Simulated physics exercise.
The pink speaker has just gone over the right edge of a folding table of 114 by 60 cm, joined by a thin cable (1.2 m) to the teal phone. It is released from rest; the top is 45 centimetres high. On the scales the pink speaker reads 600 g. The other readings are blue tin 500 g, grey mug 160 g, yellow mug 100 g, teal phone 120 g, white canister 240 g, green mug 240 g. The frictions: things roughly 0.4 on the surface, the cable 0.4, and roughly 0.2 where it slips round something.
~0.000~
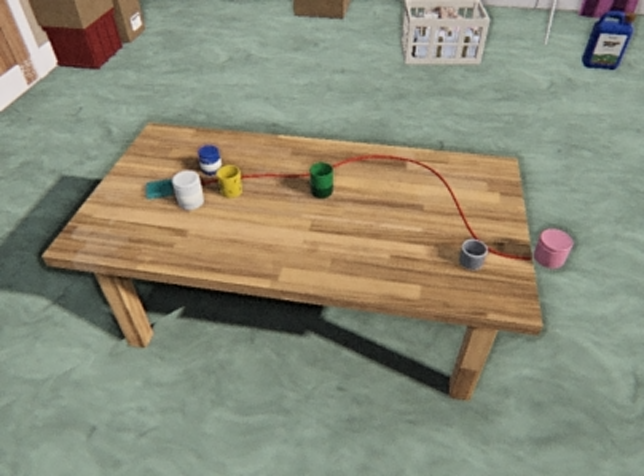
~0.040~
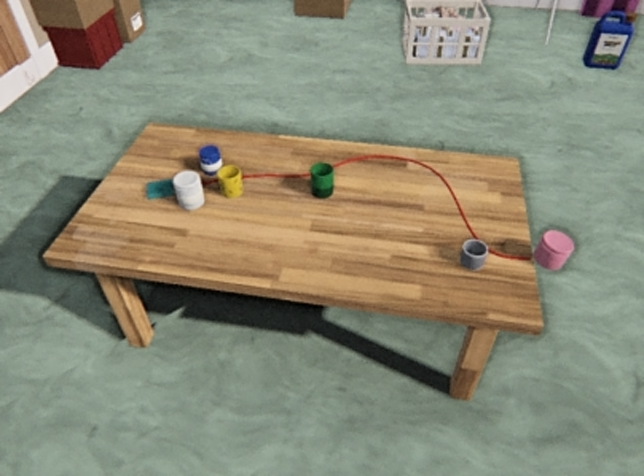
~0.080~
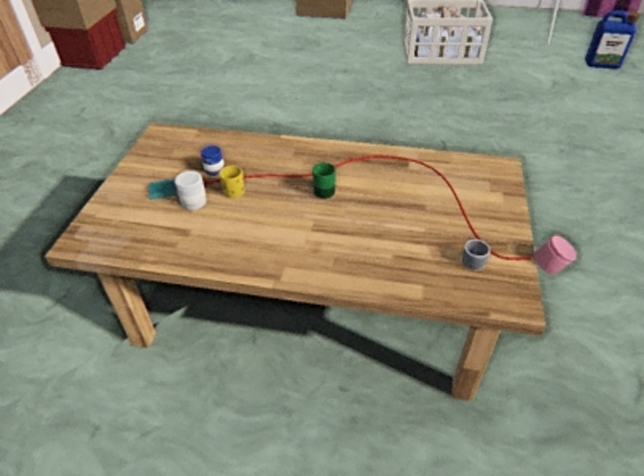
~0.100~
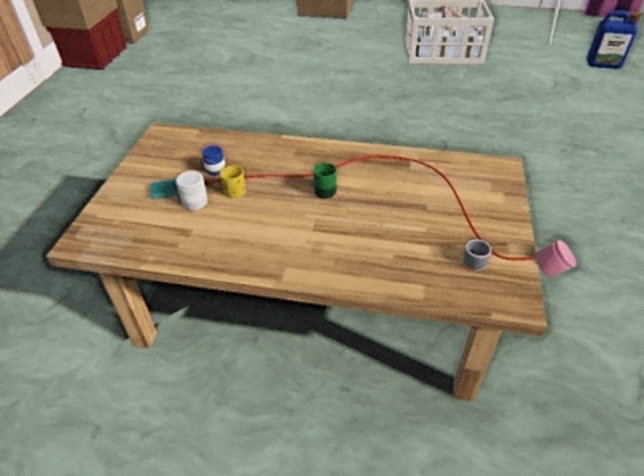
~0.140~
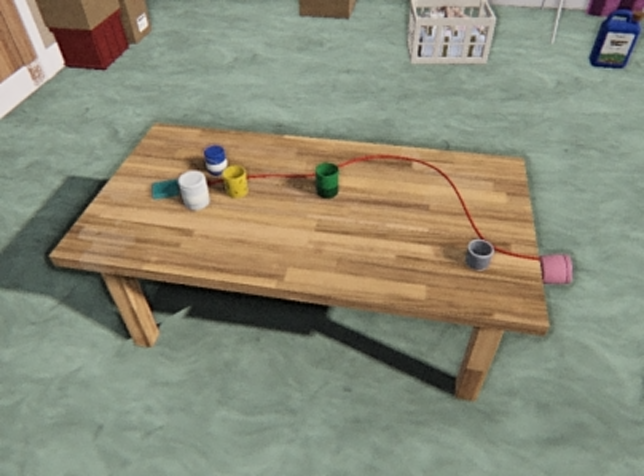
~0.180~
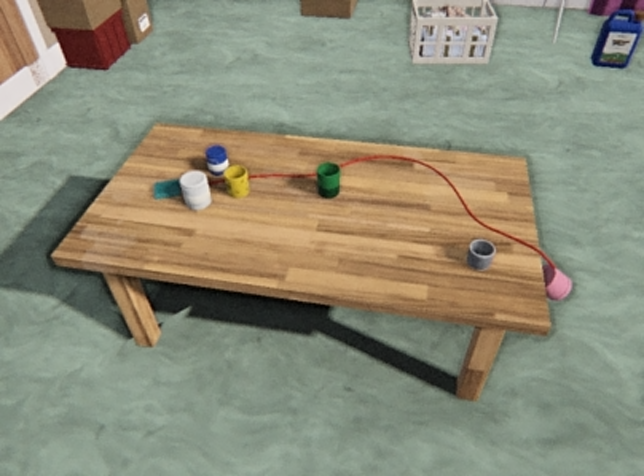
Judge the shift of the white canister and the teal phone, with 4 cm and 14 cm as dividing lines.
In order: The white canister is scarcely budged, the teal phone is budged a great deal.
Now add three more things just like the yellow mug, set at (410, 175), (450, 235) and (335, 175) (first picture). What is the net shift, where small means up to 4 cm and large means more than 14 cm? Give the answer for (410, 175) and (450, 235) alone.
In order they come out high and low.
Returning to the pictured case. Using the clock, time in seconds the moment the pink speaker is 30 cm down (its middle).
That is: 0.32 s.
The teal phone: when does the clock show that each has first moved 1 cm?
For the teal phone, around 0.30 seconds.
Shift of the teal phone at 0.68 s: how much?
Approx. shift - teal phone 50 cm.
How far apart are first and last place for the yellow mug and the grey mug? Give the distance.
The yellow mug ends up around 6 cm from its start and the grey mug around 0 cm.
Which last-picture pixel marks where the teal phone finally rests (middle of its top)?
Around (373, 162).
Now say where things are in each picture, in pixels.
The first picture shows white canister (185, 178); teal phone (159, 187); cable runs through (447, 185) (378, 157).
The second picture shows pink speaker (557, 241); cable runs through (379, 157).
The third picture shows pink speaker (555, 255); cable runs through (381, 157).
The fourth picture shows pink speaker (555, 259); cable runs through (382, 157).
The fifth picture shows pink speaker (554, 269); cable runs through (384, 157).
The sixth picture shows white canister (193, 179); teal phone (166, 187); cable runs through (516, 239) (453, 188) (386, 157).
By 0.4 s, the cable's tail end at (272, 175); teal phone 25 cm off its start, yellow mug 4 cm off its start, pink speaker over the edge.
By 0.7 s, the cable's tail end at (361, 161); teal phone 52 cm off its start, yellow mug 6 cm off its start, pink speaker over the edge.
By 0.9 s, the cable's tail end at (379, 159); teal phone 57 cm off its start at (373, 162), yellow mug 6 cm off its start at (246, 185), pink speaker over the edge.
By 1.2 s, the cable's tail end at (379, 159); teal phone 57 cm off its start, yellow mug 6 cm off its start, pink speaker over the edge.
By 2.4 s, the cable's tail end at (379, 159); teal phone 57 cm off its start at (373, 162), white canister 0 cm off its start at (194, 179), yellow mug 6 cm off its start at (246, 185), pink speaker over the edge.
